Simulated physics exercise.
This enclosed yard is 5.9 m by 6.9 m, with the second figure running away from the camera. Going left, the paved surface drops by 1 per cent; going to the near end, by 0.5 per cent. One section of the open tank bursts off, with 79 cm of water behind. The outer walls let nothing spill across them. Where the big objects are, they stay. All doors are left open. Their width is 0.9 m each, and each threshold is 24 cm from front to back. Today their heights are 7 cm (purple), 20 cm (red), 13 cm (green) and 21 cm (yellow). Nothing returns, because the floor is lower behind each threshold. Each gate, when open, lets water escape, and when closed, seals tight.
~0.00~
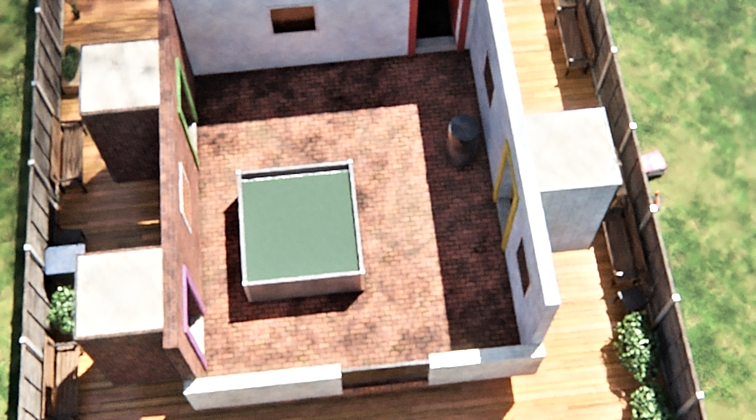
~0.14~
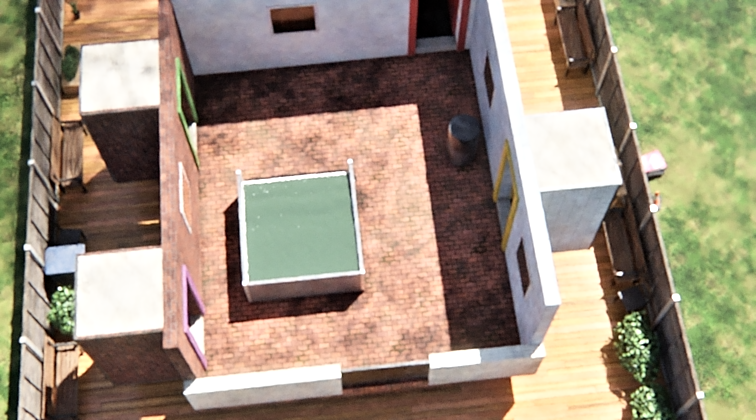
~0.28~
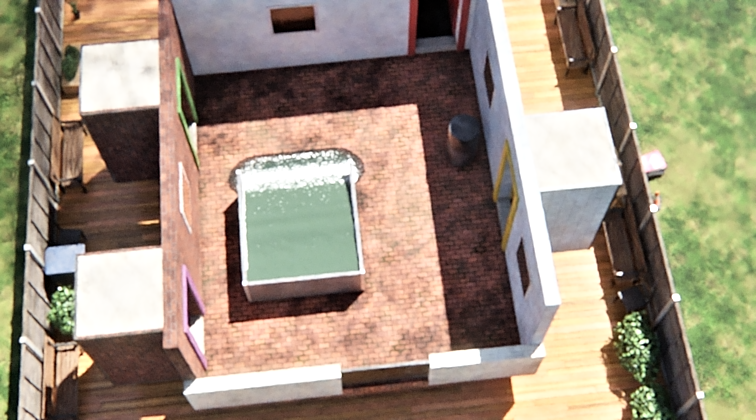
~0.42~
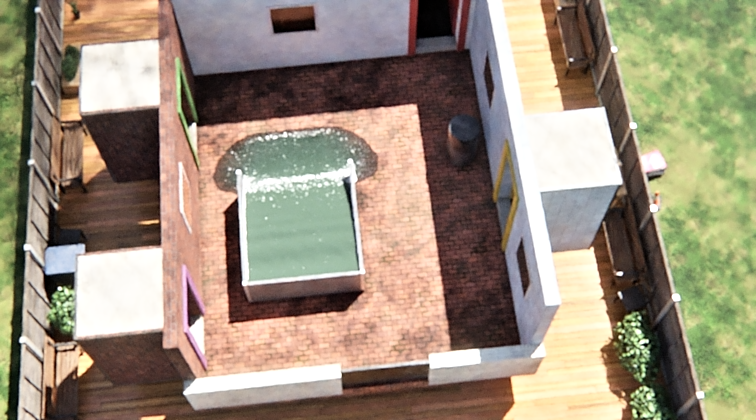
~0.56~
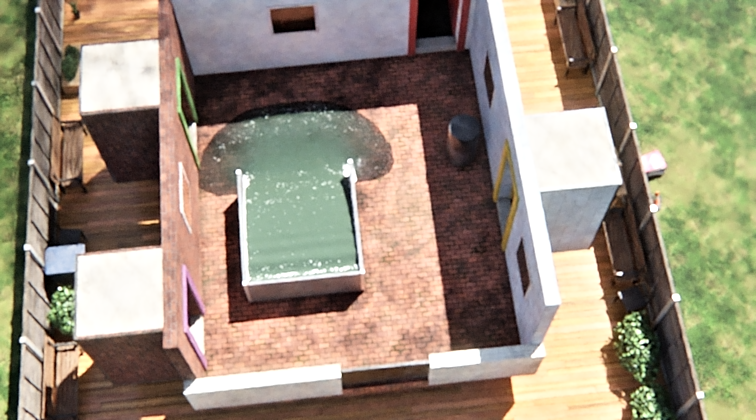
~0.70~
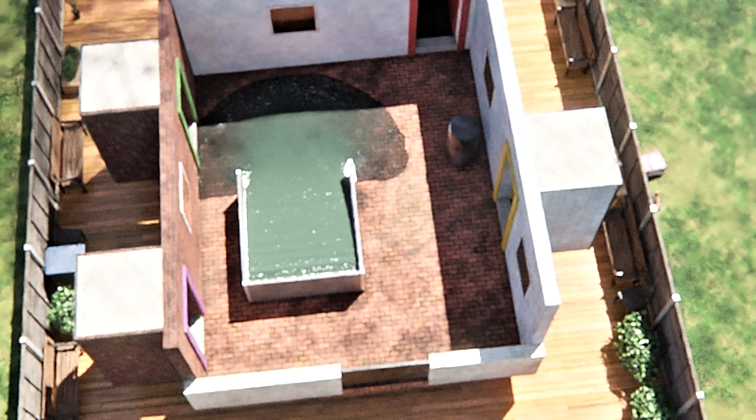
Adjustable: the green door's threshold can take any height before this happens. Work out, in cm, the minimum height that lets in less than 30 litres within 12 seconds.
I would say 22 cm.
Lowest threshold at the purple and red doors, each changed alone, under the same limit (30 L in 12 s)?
You'd want about 11.0 centimetres at purple and about 18 centimetres at red.
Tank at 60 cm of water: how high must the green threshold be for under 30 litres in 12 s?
Roughly 16 centimetres.
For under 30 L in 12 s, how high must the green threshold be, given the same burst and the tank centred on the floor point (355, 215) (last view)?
That setup calls for roughly 16 cm.
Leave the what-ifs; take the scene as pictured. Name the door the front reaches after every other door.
Purple, last of all.
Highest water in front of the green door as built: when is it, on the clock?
2.8 s.
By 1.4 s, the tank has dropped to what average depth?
The mean depth is about 40 cm.
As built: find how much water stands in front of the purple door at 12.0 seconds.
It stands about 13.5 centimetres deep.
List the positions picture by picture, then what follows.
In the first frame, still water, 79 cm deep, in the open tank at (299, 223); the green door at (188, 118) is dry.
In the second frame, the front is at a hidden place, 0.2 m from the gap on the far side; 0.4 m2 of floor is wet, 79 cm left at the back.
In the third frame, the front is at (260, 158), 0.8 m from the gap on the far side; 1.7 m2 of floor is wet, 79 cm left at the back.
In the fourth frame, water pours out on the far side and has run 1.3 m, to (253, 138); about 12 cm deep outside, 78 cm at the back.
In the fifth frame, the front is at (271, 109), 1.9 m from the gap on the far side; 5.8 m2 of floor is wet, 71 cm left at the back.
In the sixth frame, the gap is on the far side, the front 2.6 m out at (266, 82); the back of the open tank holds 66 cm; water is at the green door at (188, 118).
After 1.4 s water covers 35 % of the floor, deepest (50 cm) near (203, 76); 18 cm at the green door, 0 litres in over its 13 cm threshold.
After 3.0 s water covers 40 % of the floor, deepest (37 cm) near (456, 52); 28 cm at the green door, 53 litres in over its 13 cm threshold.
After 12.0 s water covers 100 % of the floor, deepest (20 cm) near (206, 392); 11 cm at the green door, 124 litres in over its 13 cm threshold.
At the green door as built, the water arrived by 0.7 s and peaked near 30 cm at 2.8 s.
With a threshold of 18.5 cm, 52 litres would have come in within the 12 s; with 25 cm, 15 litres. So under 30 litres takes about 22 cm.
